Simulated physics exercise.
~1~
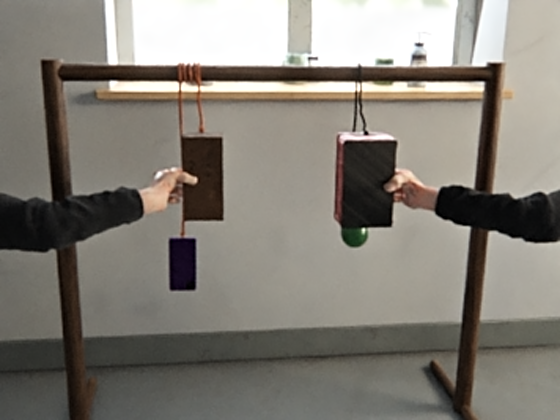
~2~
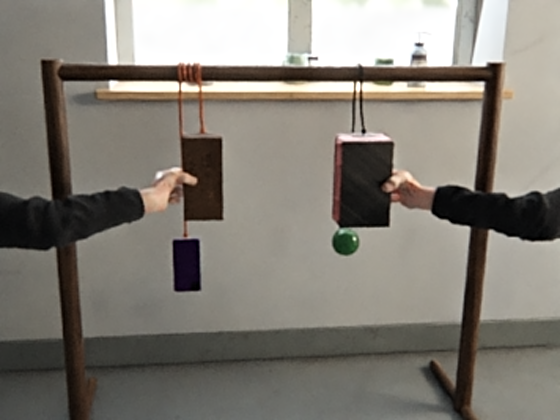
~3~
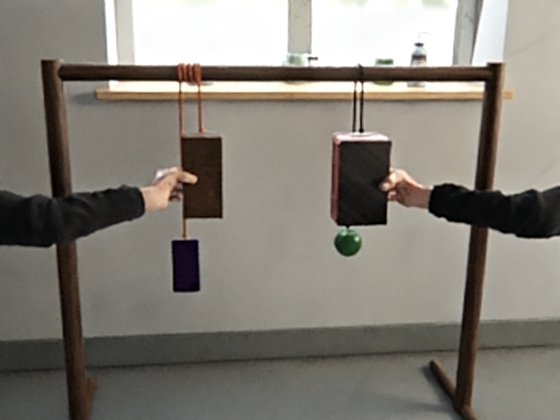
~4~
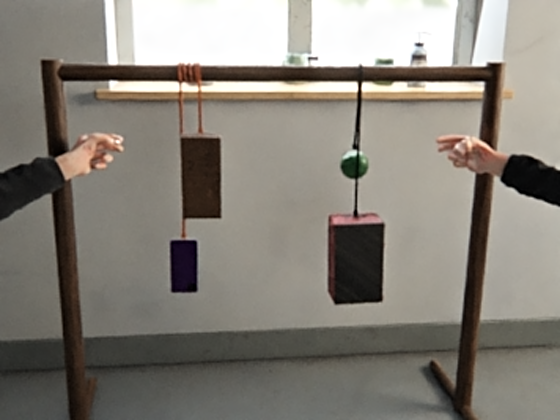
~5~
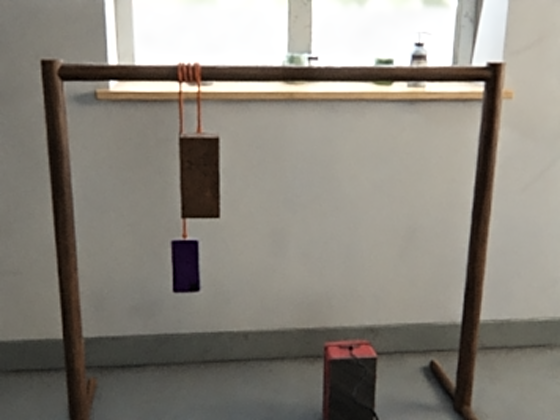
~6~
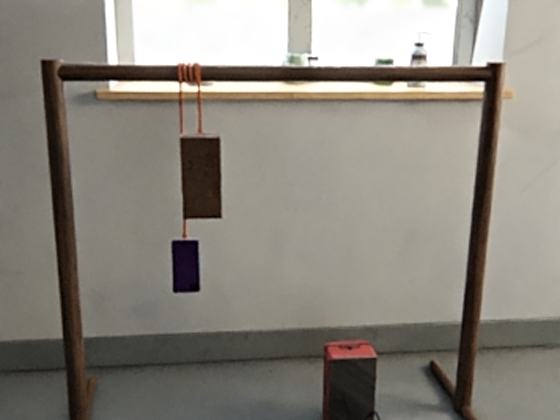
In this clip, two hands steady a brown brick and a red case hanging by shoelaces from a wooden rail, then let go and draw back. The brick stays hanging with a purple block below it, while the case drops to the floor as a green apple rises.
